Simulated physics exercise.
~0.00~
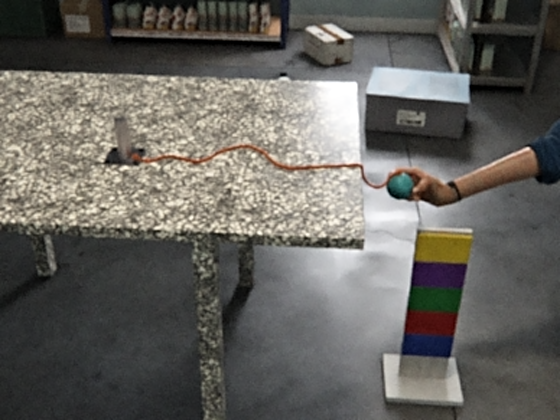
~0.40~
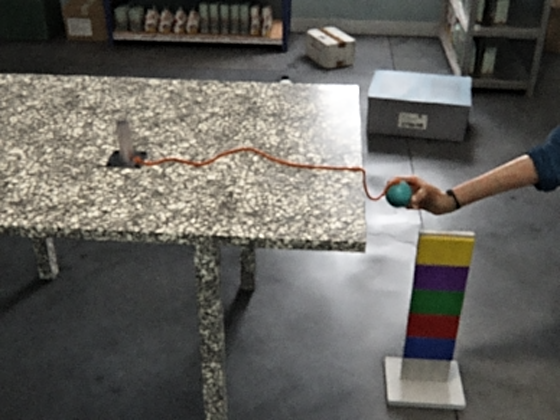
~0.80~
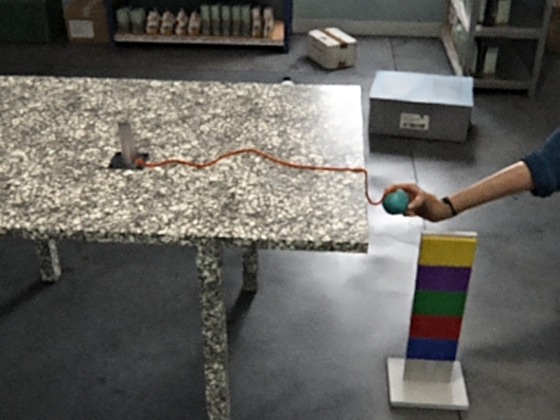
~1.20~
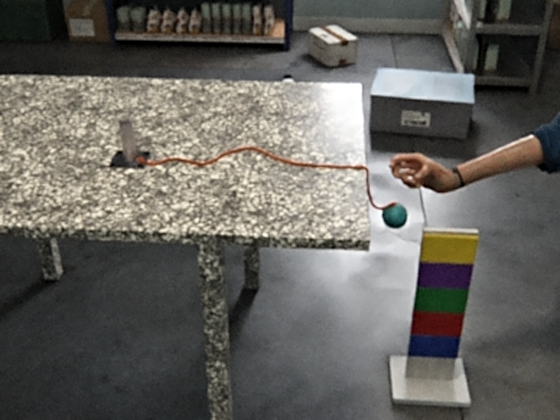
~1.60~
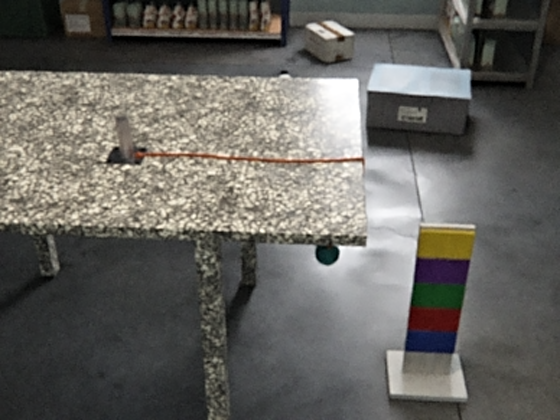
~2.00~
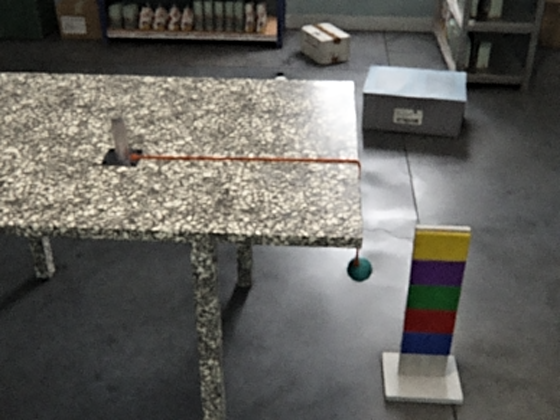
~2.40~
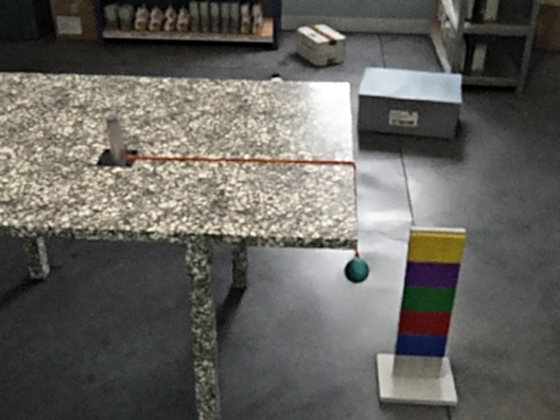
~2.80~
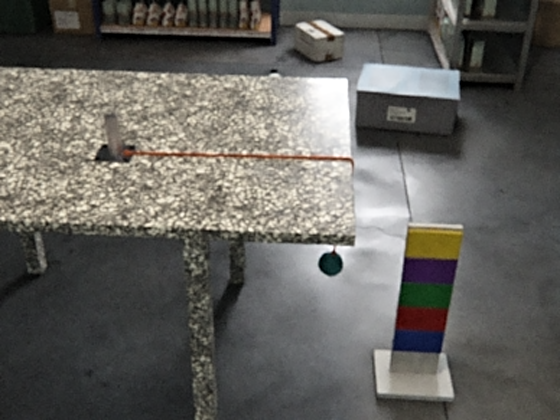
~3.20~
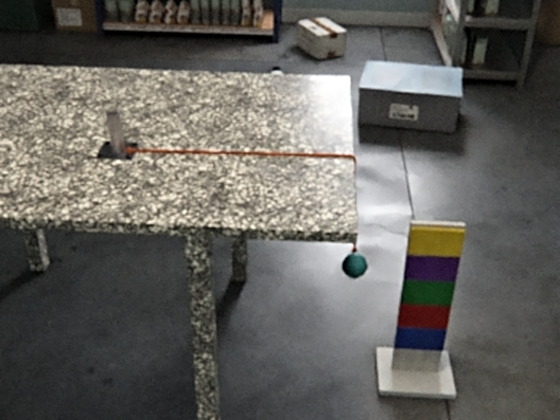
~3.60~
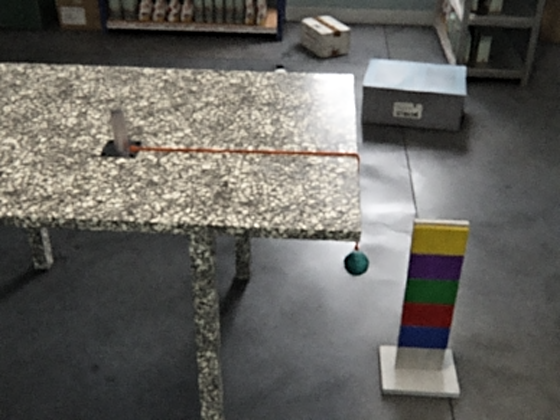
A turquoise ball on an orange-red shoelace is held by a hand just beyond the right edge of a speckled stone-patterned table, seen from slightly above in a storage room with shelves and boxes. The lace runs across the tabletop from a small upright piece at left, and a board banded yellow, purple, green, red and blue stands at right. The hand lowers the ball slightly, lets go and draws back. The ball drops and swings left under the edge as the lace pulls straight. It sways right and left, then hangs nearly still, level with the purple band.
